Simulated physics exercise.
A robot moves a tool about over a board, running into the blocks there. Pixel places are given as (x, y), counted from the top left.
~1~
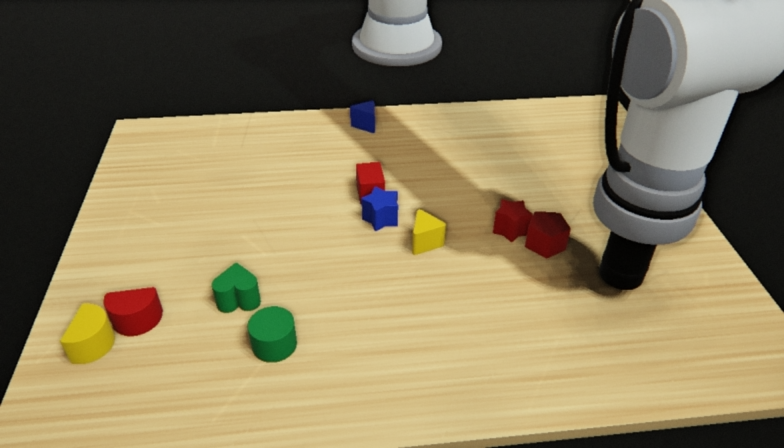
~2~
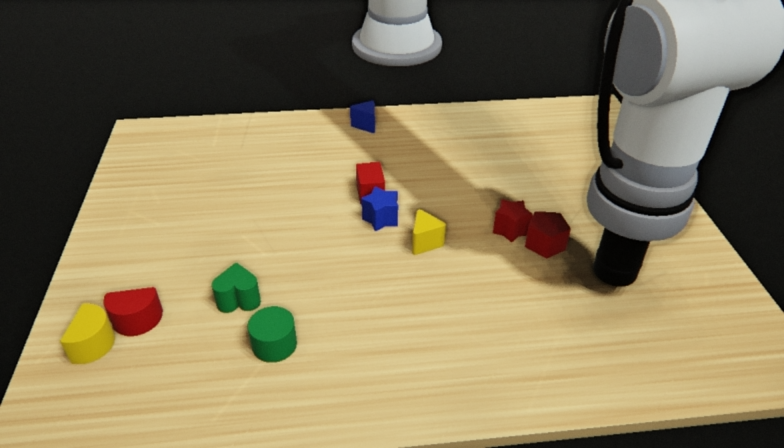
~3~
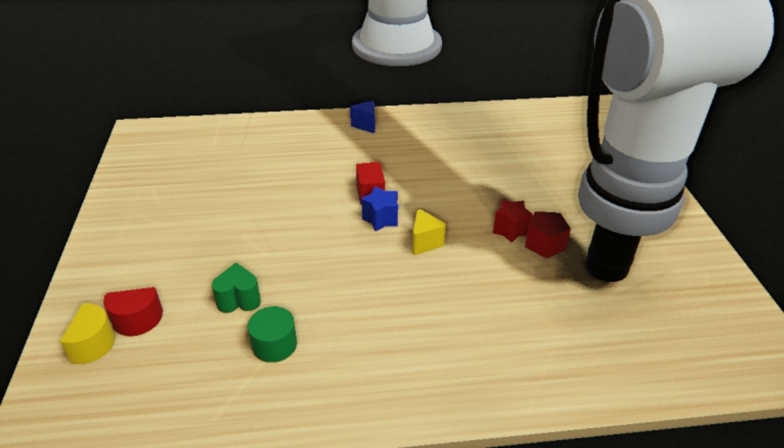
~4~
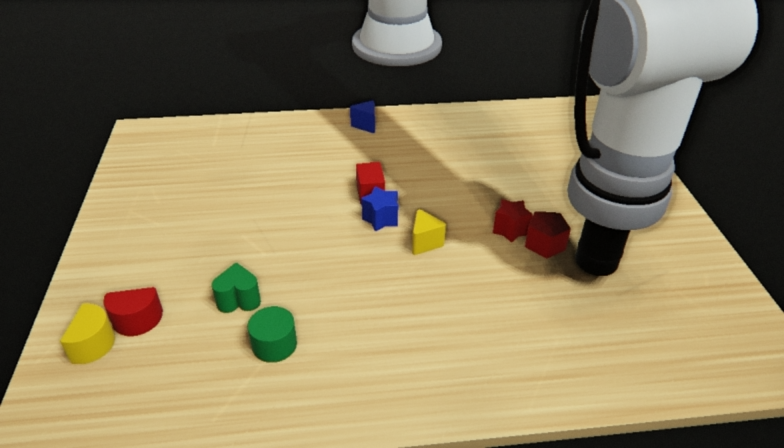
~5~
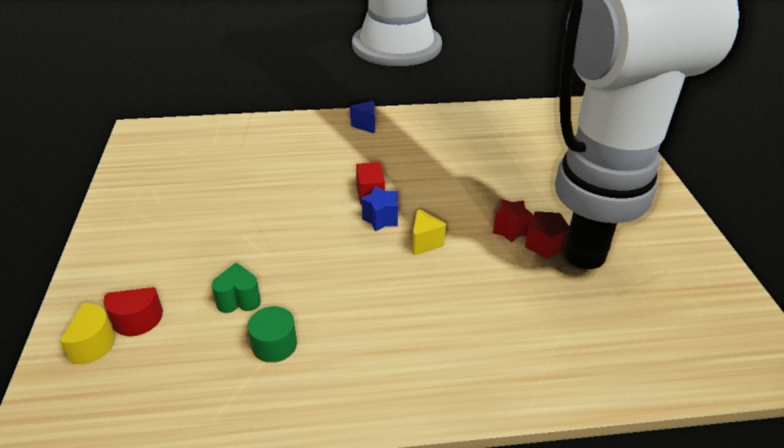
On a wooden board, a robot arm slides its black tool slightly left toward still red blocks.
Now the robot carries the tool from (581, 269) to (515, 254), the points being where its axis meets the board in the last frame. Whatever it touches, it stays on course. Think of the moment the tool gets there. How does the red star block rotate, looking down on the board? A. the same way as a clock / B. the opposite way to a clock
I'll go with B - the opposite way to a clock.
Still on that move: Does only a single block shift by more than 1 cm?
The answer is no.
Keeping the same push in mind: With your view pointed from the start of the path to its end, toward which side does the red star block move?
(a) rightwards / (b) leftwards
a
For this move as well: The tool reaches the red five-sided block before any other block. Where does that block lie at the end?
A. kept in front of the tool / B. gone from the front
The correct letter is B.
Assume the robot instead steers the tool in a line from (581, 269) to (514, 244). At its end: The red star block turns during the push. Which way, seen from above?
From above, it looks like the red star block goes counterclockwise.
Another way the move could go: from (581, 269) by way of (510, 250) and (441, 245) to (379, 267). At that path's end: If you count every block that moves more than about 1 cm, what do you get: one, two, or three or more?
It shifts three blocks or more.
The first path, step by step. Halfway along, tool at (550, 248); red star block at (506, 204), turned 20° anticlockwise; red five-sided block at (537, 215), turned 25° clockwise.
At the end, tool at (517, 242); yellow triangle in place; red star block at (498, 198), turned 20° anticlockwise; red five-sided block at (528, 210), turned 45° clockwise.
